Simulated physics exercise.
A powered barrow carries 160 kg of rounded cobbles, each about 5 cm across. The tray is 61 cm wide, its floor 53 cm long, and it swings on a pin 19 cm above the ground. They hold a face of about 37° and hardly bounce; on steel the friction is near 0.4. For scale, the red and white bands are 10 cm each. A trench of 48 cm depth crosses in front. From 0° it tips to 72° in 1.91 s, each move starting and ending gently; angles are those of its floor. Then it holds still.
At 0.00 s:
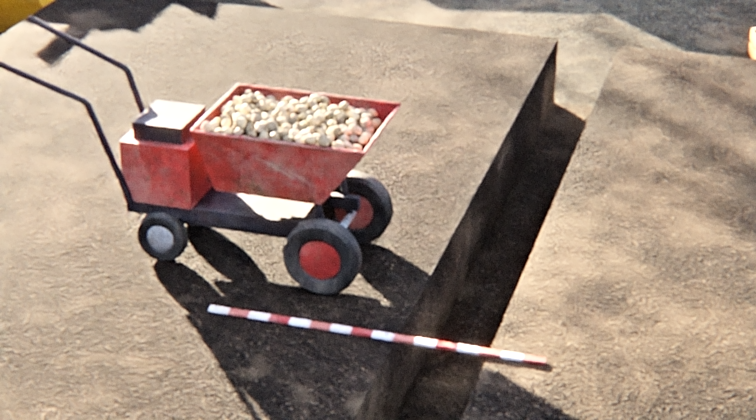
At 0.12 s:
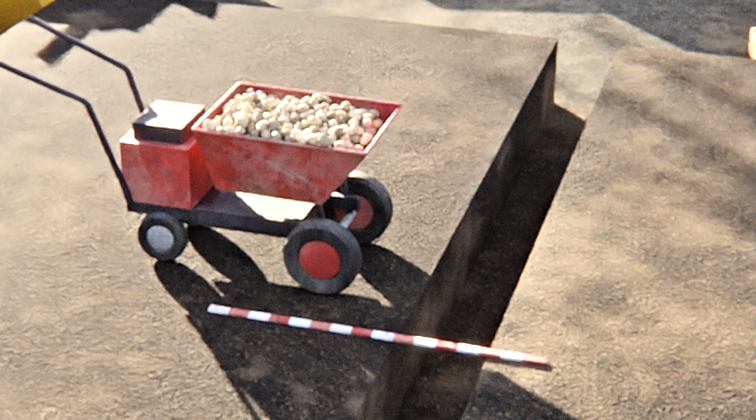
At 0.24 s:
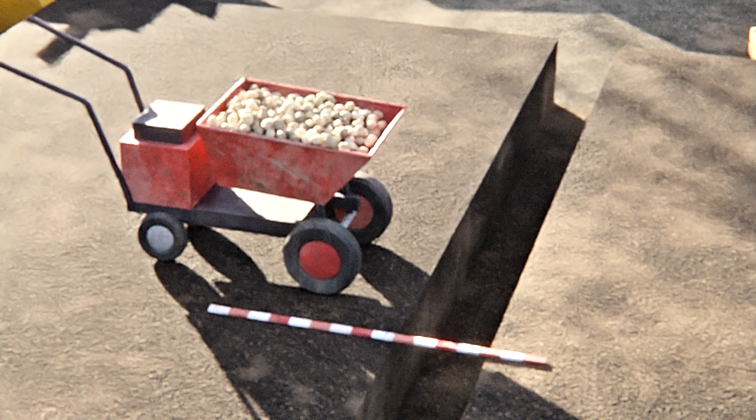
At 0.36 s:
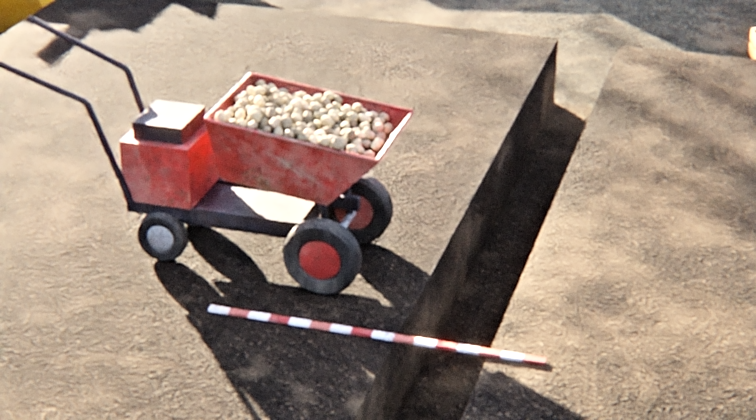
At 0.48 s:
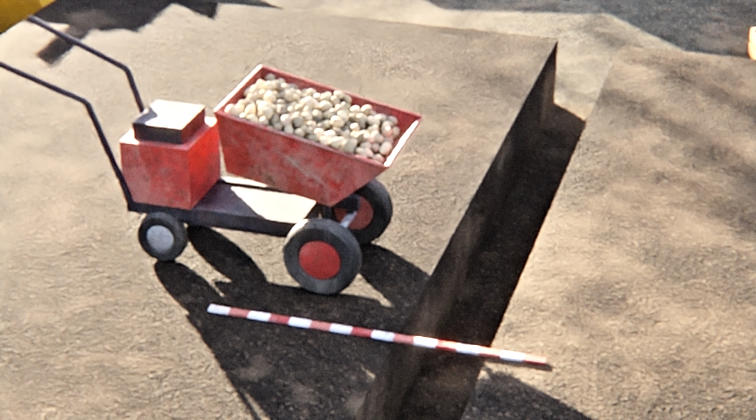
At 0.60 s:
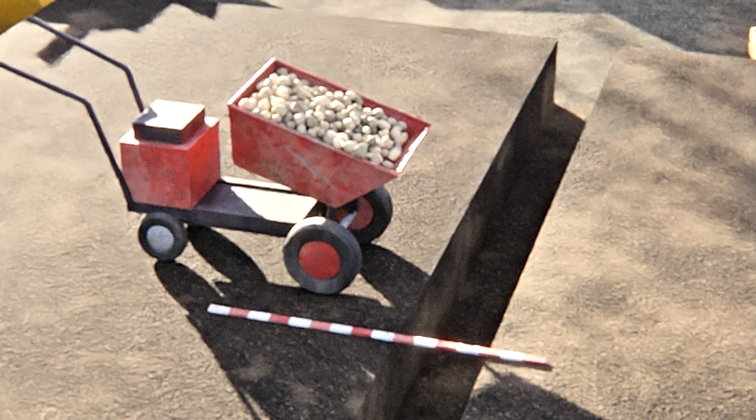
A red barrow's tray of pale rounded stones gradually tilts toward the right beside a trench.
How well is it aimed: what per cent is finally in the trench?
Roughly 84 per cent ends in the trench.
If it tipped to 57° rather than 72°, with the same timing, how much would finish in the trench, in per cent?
Then about 50 per cent.
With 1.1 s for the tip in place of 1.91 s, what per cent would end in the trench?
It would be near 75 per cent.
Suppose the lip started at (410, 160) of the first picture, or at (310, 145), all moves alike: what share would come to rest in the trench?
First some 40, then 100 per cent.
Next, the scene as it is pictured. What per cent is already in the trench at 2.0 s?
Some 45 per cent.
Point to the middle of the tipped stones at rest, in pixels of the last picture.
Near (485, 354).
After 1.4 s the floor is at 61°; 98 % in the tray, 2 % in the trench; the foremost stones are at (483, 260).
After 2.0 s the floor is at 72°; 45 % in the tray, 44 % in the trench, 11 % past the trench; the foremost stones are at (619, 296).
After 2.4 s the floor is at 72°; 23 % in the tray, 62 % in the trench, 16 % past the trench; the foremost stones are at (671, 298).
After 4.3 s the floor is at 72°; 0 % in the tray, 84 % in the trench, 16 % past the trench; the foremost stones are at (689, 299).
